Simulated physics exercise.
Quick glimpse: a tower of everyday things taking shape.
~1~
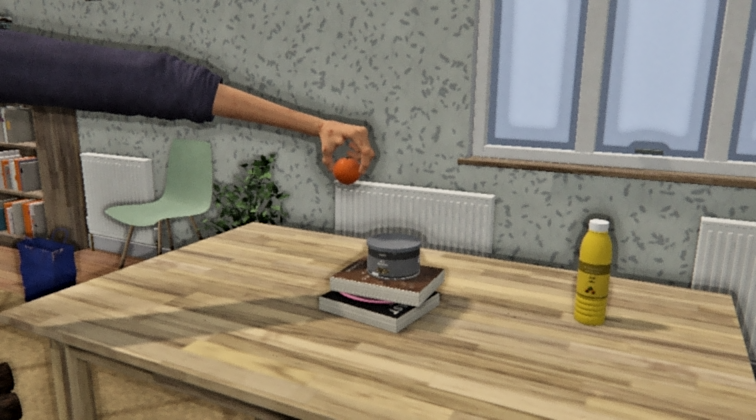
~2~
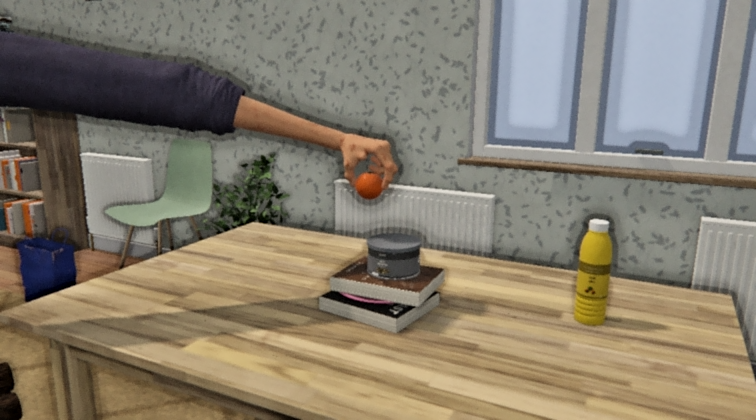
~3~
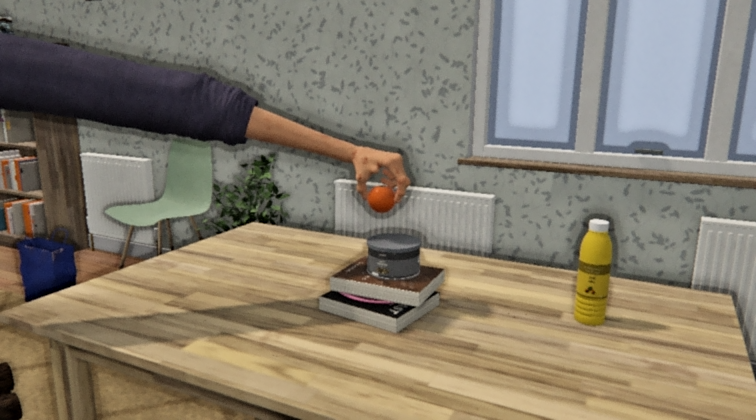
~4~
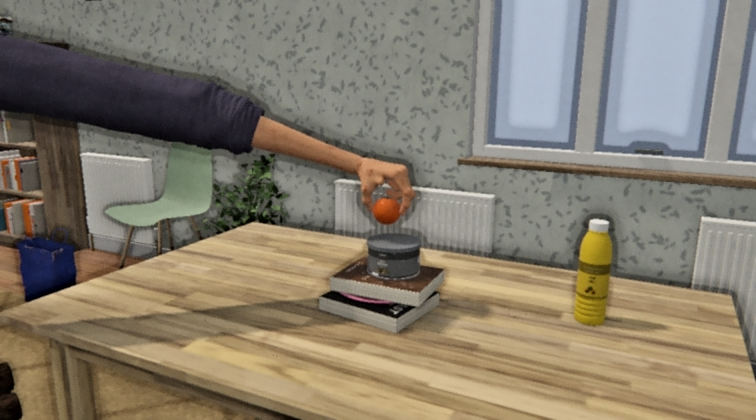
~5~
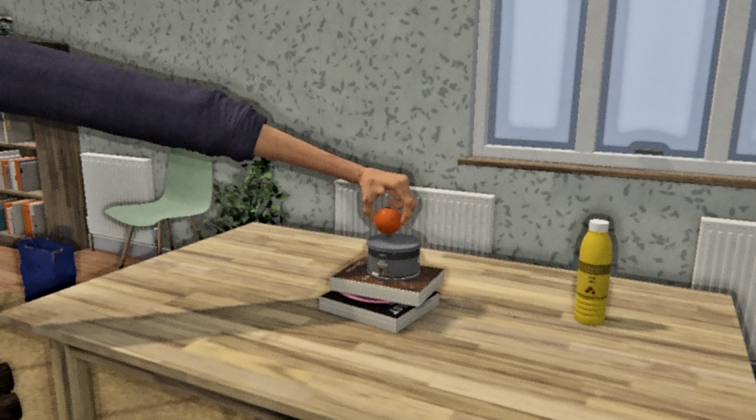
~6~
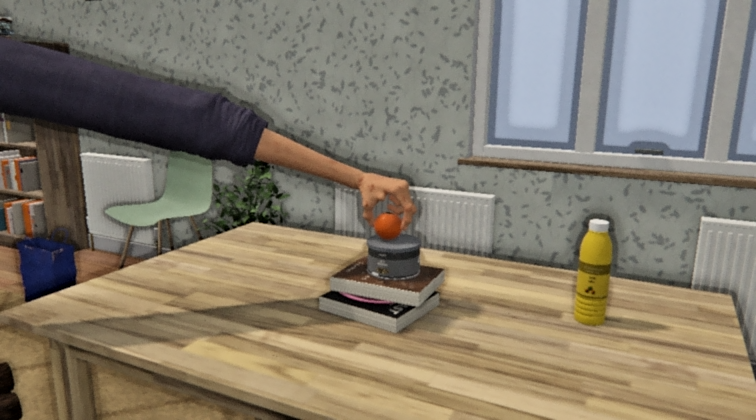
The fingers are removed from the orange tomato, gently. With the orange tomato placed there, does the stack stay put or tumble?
It stays put.
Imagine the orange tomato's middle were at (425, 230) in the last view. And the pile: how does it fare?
Observed: Pile falls.
Then, 0.20 s past the last view, nothing moves.
Then, 0.50 s past the last view, orange tomato resting near (388, 226).
Finally, all 6 still in place. Final places as the last picture's camera would see them, orange tomato near (388, 226). The pile stays up.
